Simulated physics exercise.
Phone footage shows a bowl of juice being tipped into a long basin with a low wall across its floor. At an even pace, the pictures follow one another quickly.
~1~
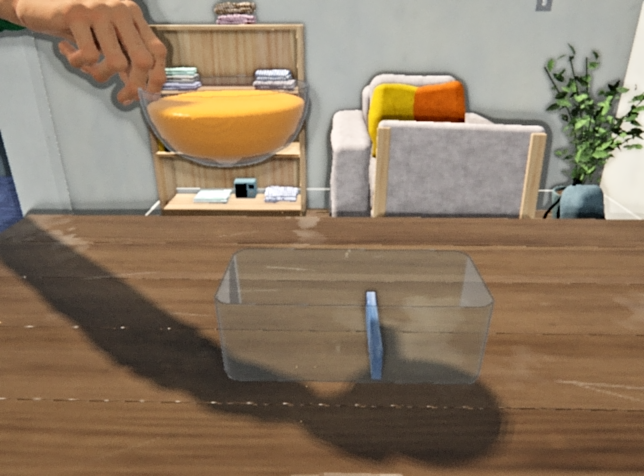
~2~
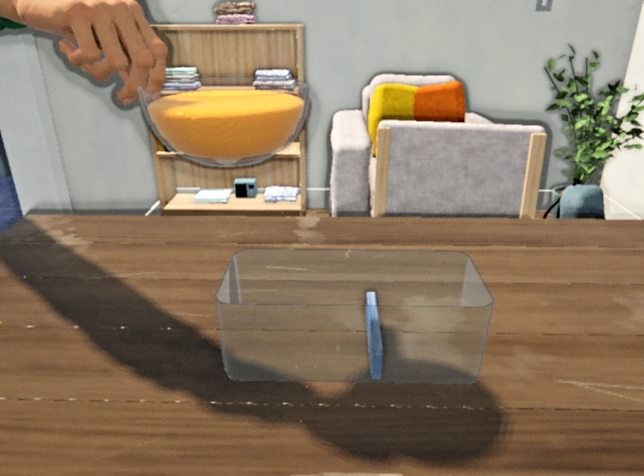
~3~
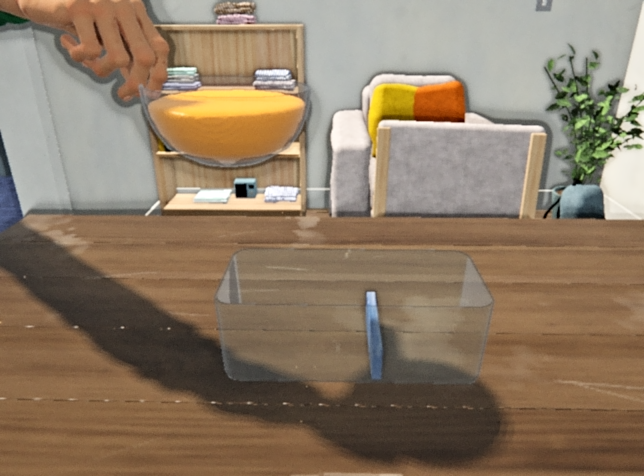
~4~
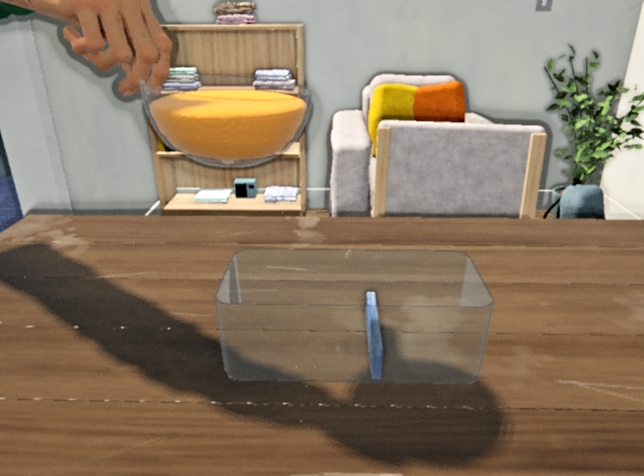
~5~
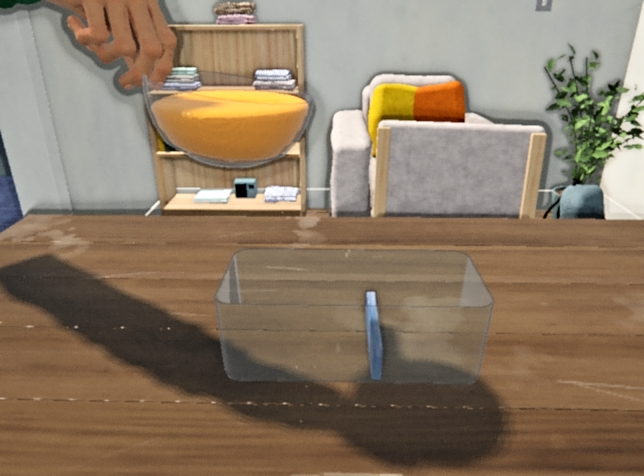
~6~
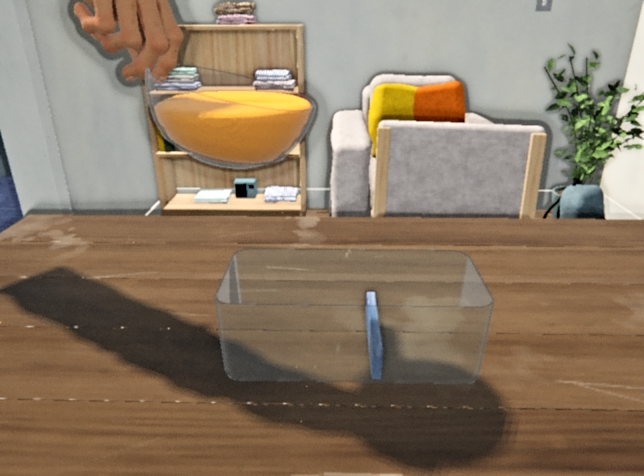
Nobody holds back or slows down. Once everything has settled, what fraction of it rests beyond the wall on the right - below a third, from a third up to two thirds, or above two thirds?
The centre band.
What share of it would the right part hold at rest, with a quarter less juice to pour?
It would be somewhere near 35 %.
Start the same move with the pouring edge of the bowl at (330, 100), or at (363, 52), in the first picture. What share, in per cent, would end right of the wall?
Roughly 60 per cent, then roughly 75 per cent.
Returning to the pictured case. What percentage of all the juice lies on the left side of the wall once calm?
About 45 per cent.
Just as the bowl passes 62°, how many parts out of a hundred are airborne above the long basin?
Near 35 parts in a hundred.
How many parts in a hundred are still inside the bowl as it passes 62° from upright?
It keeps around 40 per cent at that angle.
A moment on, the tilt is 62° and 42 per cent is still to pour, 6 is left of the wall and 14 right of it.
Next, the tilt is 93° and 3 per cent is still to pour, 37 is left of the wall and 51 right of it.
Then the tilt is 102° and 0 per cent is still to pour, 47 is left of the wall and 52 right of it.
Later the tilt is 102° and 0 per cent is still to pour, 47 is left of the wall and 52 right of it.
Finally, 47 per cent lies left of the wall, 52 right of it and 1 outside.
